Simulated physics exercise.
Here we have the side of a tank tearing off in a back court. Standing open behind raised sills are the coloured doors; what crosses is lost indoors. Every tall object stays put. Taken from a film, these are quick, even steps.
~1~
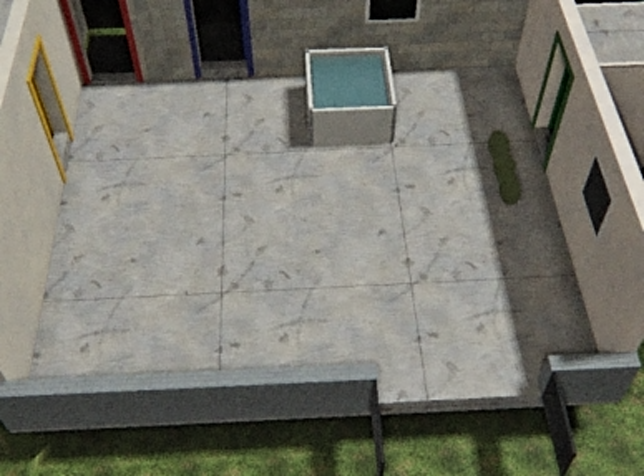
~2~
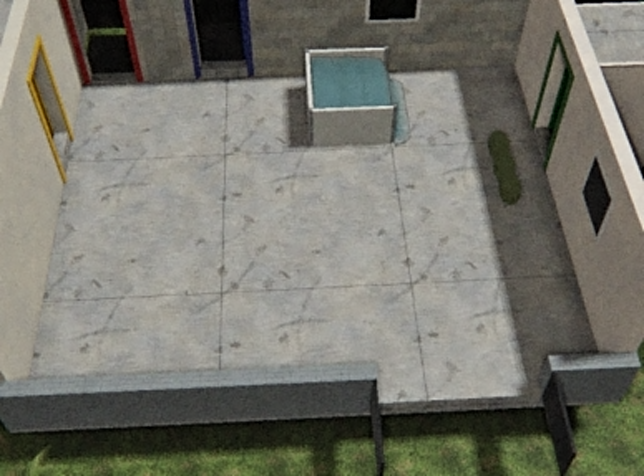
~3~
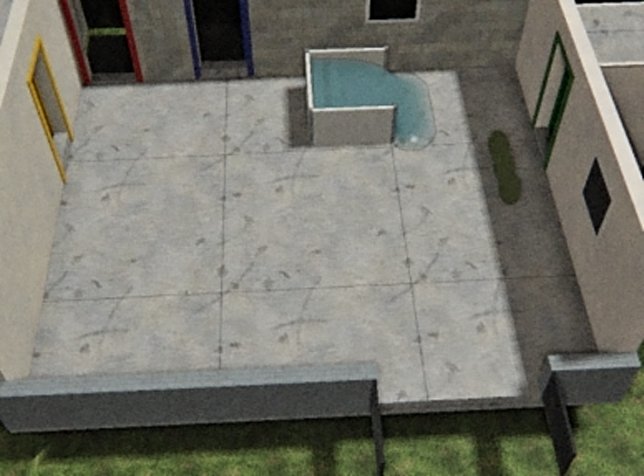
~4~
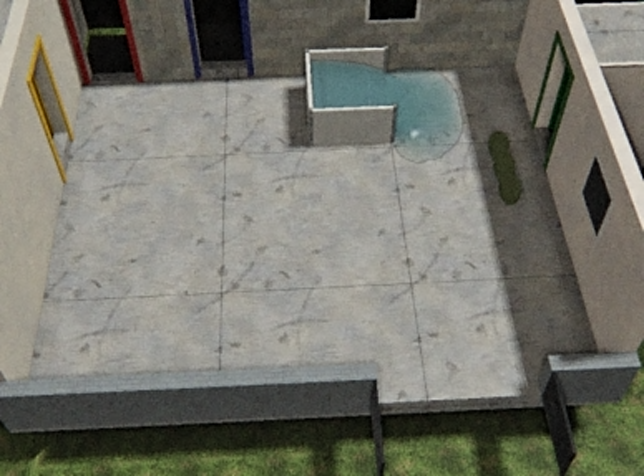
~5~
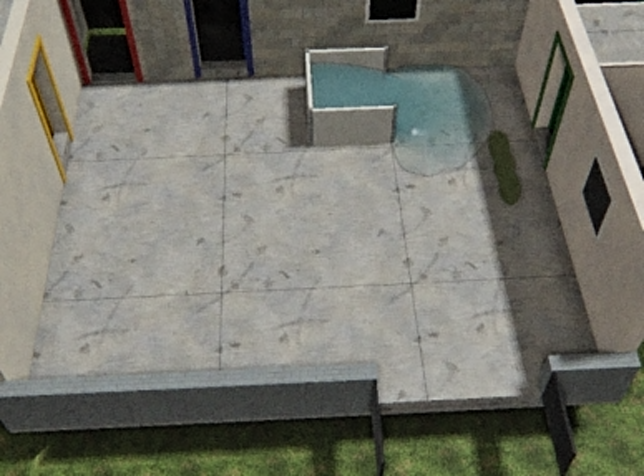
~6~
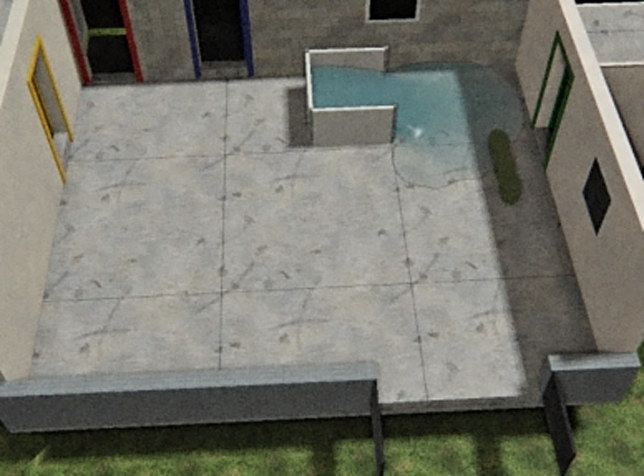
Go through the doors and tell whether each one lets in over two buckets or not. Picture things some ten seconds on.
Yellow door: Two buckets or fewer; green door: Over two buckets; blue door: Two buckets or fewer; red door: Two buckets or fewer.
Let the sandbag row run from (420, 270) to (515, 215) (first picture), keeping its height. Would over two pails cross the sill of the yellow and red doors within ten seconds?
Outcome: The yellow door stays inside the bound, the red door stays inside the bound.
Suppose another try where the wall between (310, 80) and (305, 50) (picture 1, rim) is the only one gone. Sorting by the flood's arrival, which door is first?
The blue-painted one.
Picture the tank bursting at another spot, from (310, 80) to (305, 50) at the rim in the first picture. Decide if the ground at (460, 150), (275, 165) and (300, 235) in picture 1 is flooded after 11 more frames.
The first point is spared, the second spared, the third spared.
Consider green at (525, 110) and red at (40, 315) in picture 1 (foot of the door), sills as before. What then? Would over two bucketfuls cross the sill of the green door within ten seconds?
Green overflows.
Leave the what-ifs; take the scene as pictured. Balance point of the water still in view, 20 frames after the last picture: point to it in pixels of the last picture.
Somewhere near (450, 146).
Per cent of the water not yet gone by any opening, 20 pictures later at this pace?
92 %.
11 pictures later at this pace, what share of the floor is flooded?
My estimate is roughly 20 percent.
A moment on, water covers 15 % of the floor; the yellow door not reached, the green door over two buckets in, the blue door not reached, the red door not reached.
Next, water covers 20 % of the floor; the yellow door not reached, the green door over two buckets in, the blue door not reached, the red door not reached.
Then, water covers 35 % of the floor; the yellow door not reached, the green door far over two buckets in, the blue door not reached, the red door not reached.
Later, water covers 55 % of the floor; the yellow door not reached, the green door far over two buckets in, the blue door wet at the sill, nothing in, the red door not reached.
In the end, water covers 55 % of the floor; the yellow door wet at the sill, nothing in, the green door far over two buckets in, the blue door wet at the sill, nothing in, the red door wet at the sill, nothing in.
